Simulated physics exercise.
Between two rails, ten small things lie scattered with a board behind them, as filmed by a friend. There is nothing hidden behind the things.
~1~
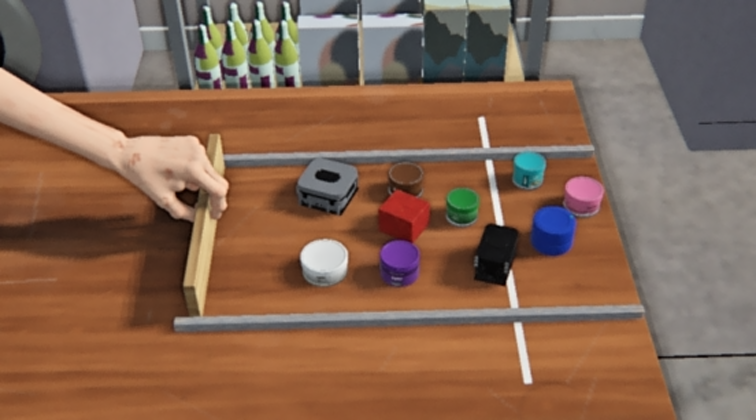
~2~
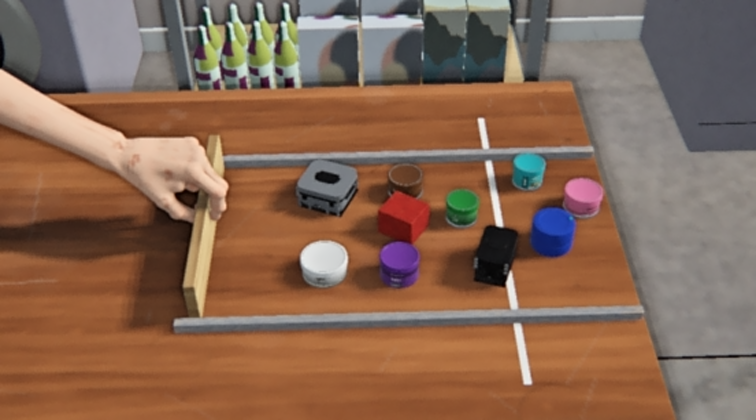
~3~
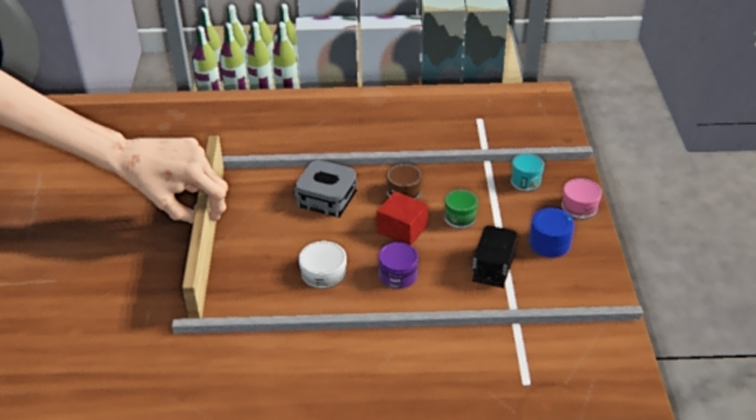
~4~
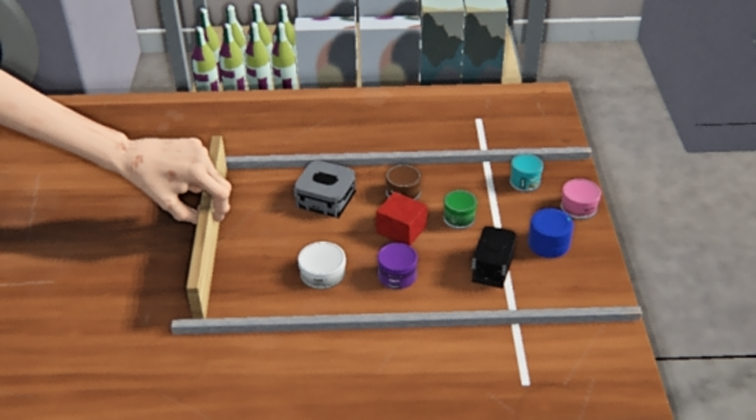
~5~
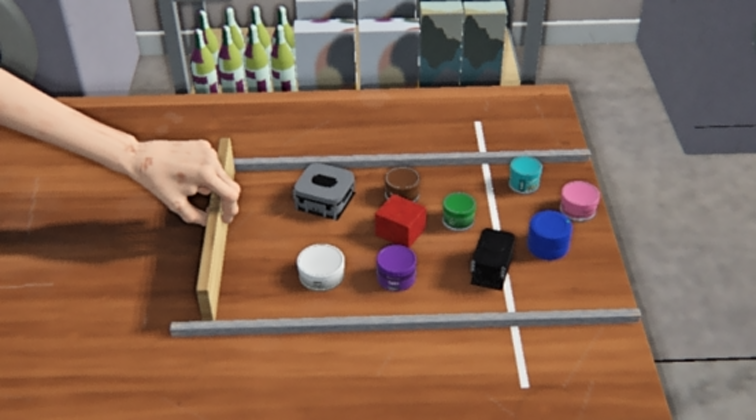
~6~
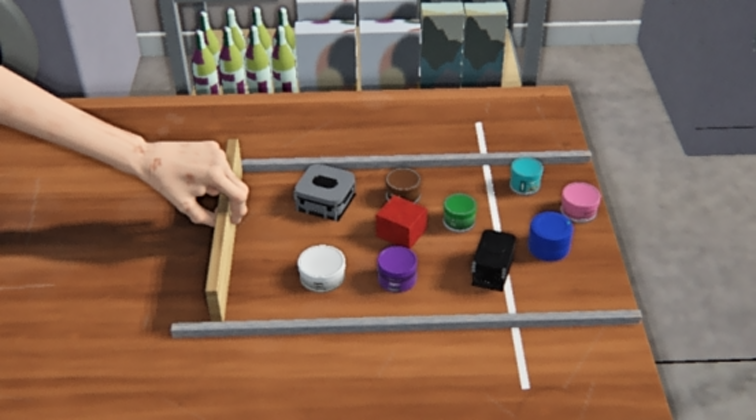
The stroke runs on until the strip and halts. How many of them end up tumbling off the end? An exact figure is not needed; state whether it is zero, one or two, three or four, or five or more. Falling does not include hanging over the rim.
Not one tumbles.
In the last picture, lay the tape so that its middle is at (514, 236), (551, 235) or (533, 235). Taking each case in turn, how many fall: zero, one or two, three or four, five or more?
Taking the three places in turn, it would be none; three to four; one to two.
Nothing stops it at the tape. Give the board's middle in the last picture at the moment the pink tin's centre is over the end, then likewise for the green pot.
The middle is at (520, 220) when it's the pink tin, and at (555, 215) when it's the green pot.
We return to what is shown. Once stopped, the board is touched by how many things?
The answer is 4.
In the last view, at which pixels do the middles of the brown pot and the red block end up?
First object: (556, 182); second object: (516, 211).
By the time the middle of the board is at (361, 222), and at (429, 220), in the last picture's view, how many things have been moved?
First 4 and then 7.
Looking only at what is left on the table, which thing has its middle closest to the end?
The turquoise pot.
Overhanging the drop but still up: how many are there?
0 in all.
Soon after, none off yet; pink tin at rest near (580, 203); blue lid at rest near (550, 237); turquoise pot at rest near (526, 177).
In the end, the number that fall off is zero.
